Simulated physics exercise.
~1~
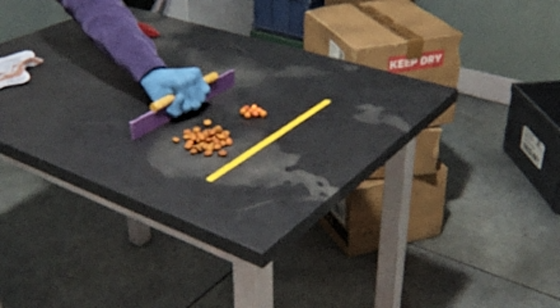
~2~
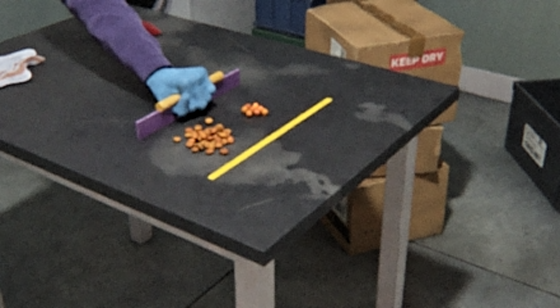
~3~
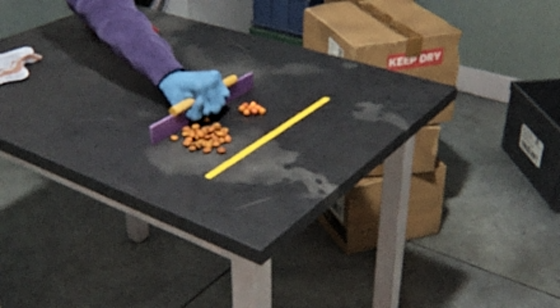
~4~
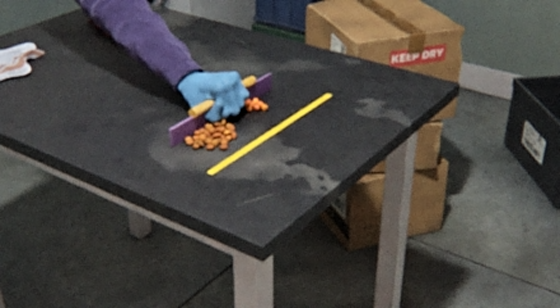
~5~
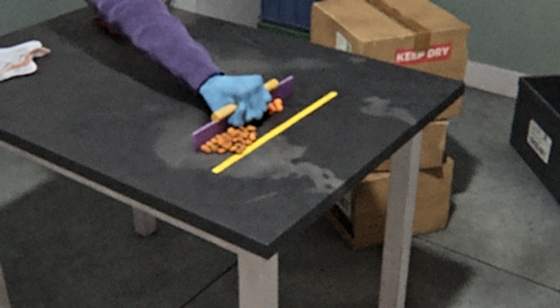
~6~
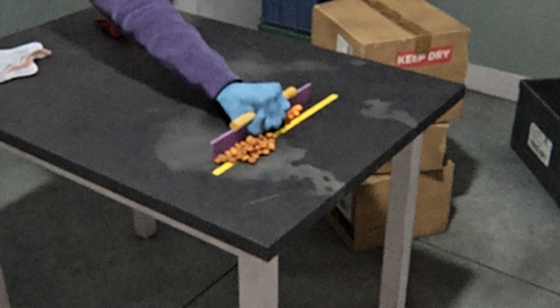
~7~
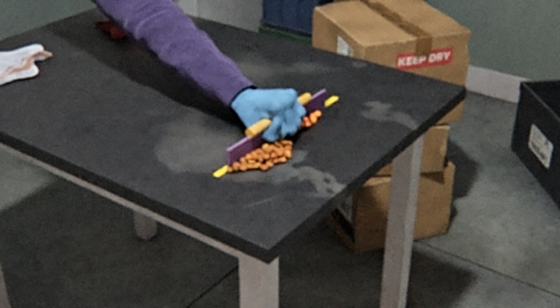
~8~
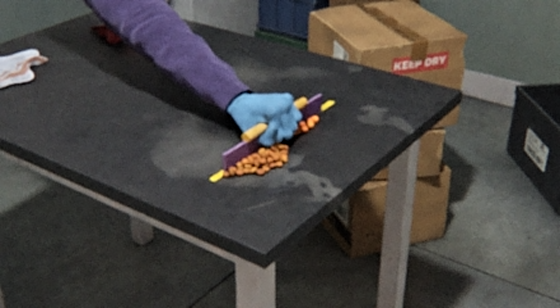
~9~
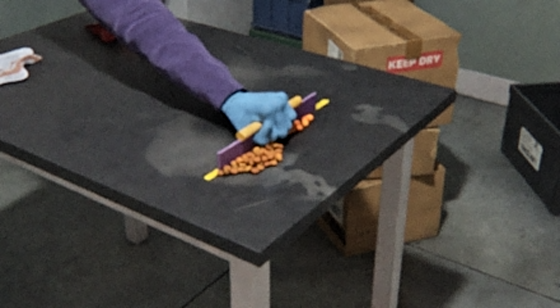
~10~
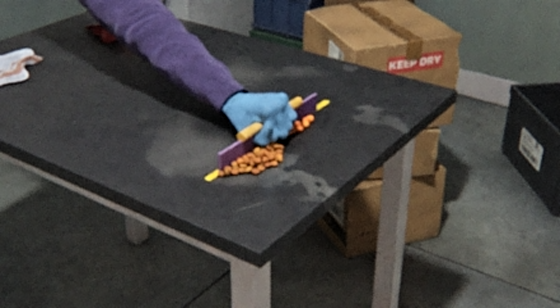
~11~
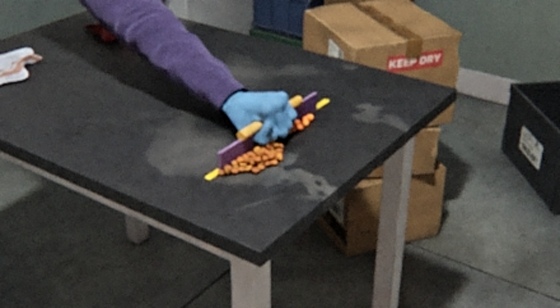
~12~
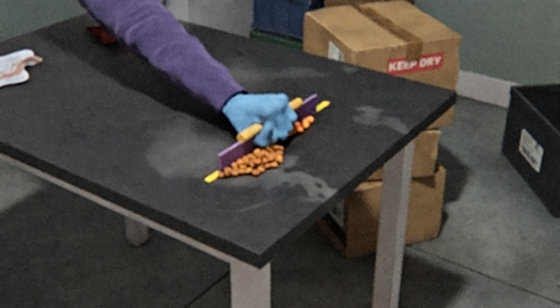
A blue-gloved hand in a purple sleeve pushed a scraper to the right across a dark table, sweeping two small piles of orange-brown pieces along, then stopped at the yellow tape and held there, with both piles still on the table.
